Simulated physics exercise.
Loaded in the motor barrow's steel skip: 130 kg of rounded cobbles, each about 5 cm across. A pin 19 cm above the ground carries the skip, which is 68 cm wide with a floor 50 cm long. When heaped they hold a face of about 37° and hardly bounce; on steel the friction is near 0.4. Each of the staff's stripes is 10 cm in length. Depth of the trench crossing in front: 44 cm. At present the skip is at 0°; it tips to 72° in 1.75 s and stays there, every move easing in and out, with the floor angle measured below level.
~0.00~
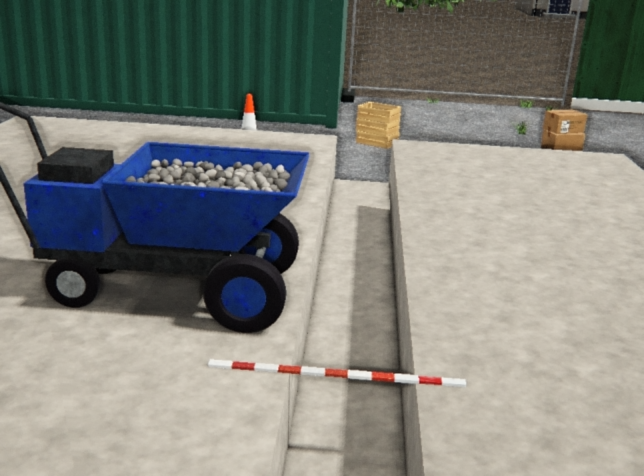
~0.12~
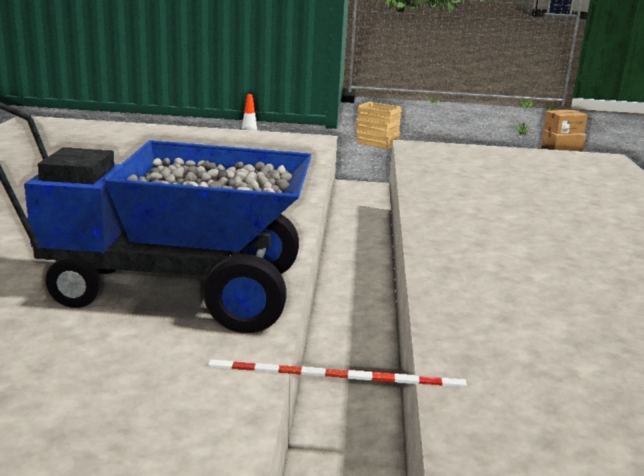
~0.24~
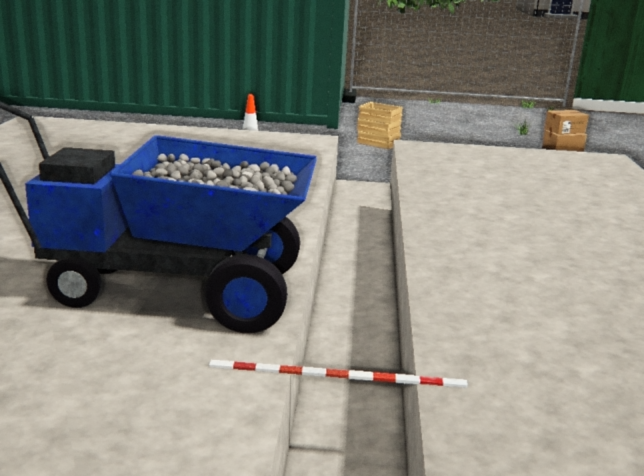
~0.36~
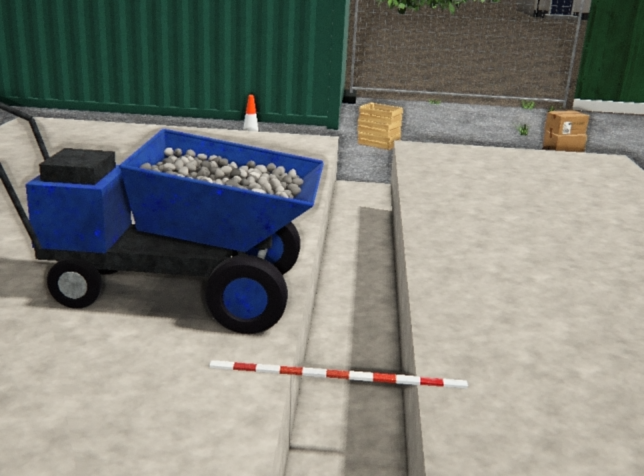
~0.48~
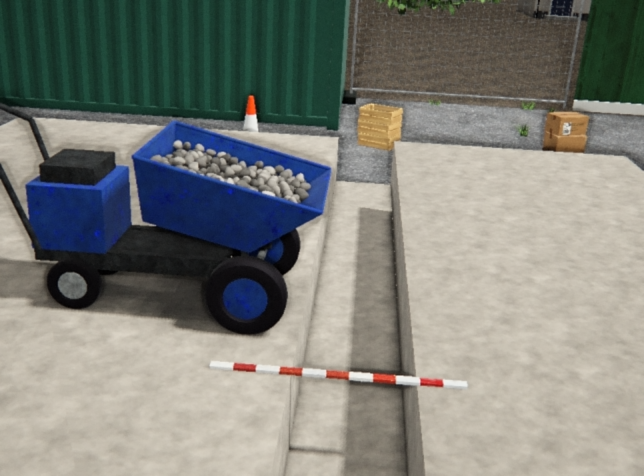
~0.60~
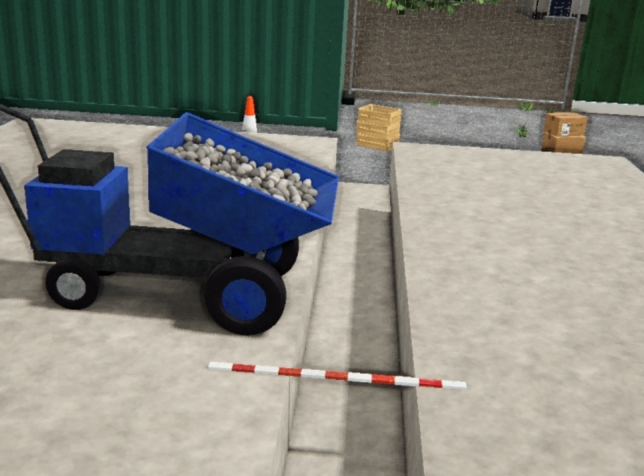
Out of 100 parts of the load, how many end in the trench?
Some 82 out of 100.
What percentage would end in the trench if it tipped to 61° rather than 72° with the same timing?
About 75%.
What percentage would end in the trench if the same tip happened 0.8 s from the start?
It'd be some 70 per cent.
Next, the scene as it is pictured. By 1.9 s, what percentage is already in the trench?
Some 45 per cent.
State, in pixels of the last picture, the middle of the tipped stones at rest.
(378, 376).
After 1.3 s the floor is at 61°; 99 % in the skip, 1 % in the trench; the foremost stones are at (379, 278).
After 1.9 s the floor is at 72°; 44 % in the skip, 44 % in the trench, 13 % past the trench; the foremost stones are at (468, 317).
After 2.2 s the floor is at 72°; 15 % in the skip, 67 % in the trench, 18 % past the trench; the foremost stones are at (508, 319).
After 4.2 s the floor is at 72°; 0 % in the skip, 82 % in the trench, 18 % past the trench; the foremost stones are at (519, 327).
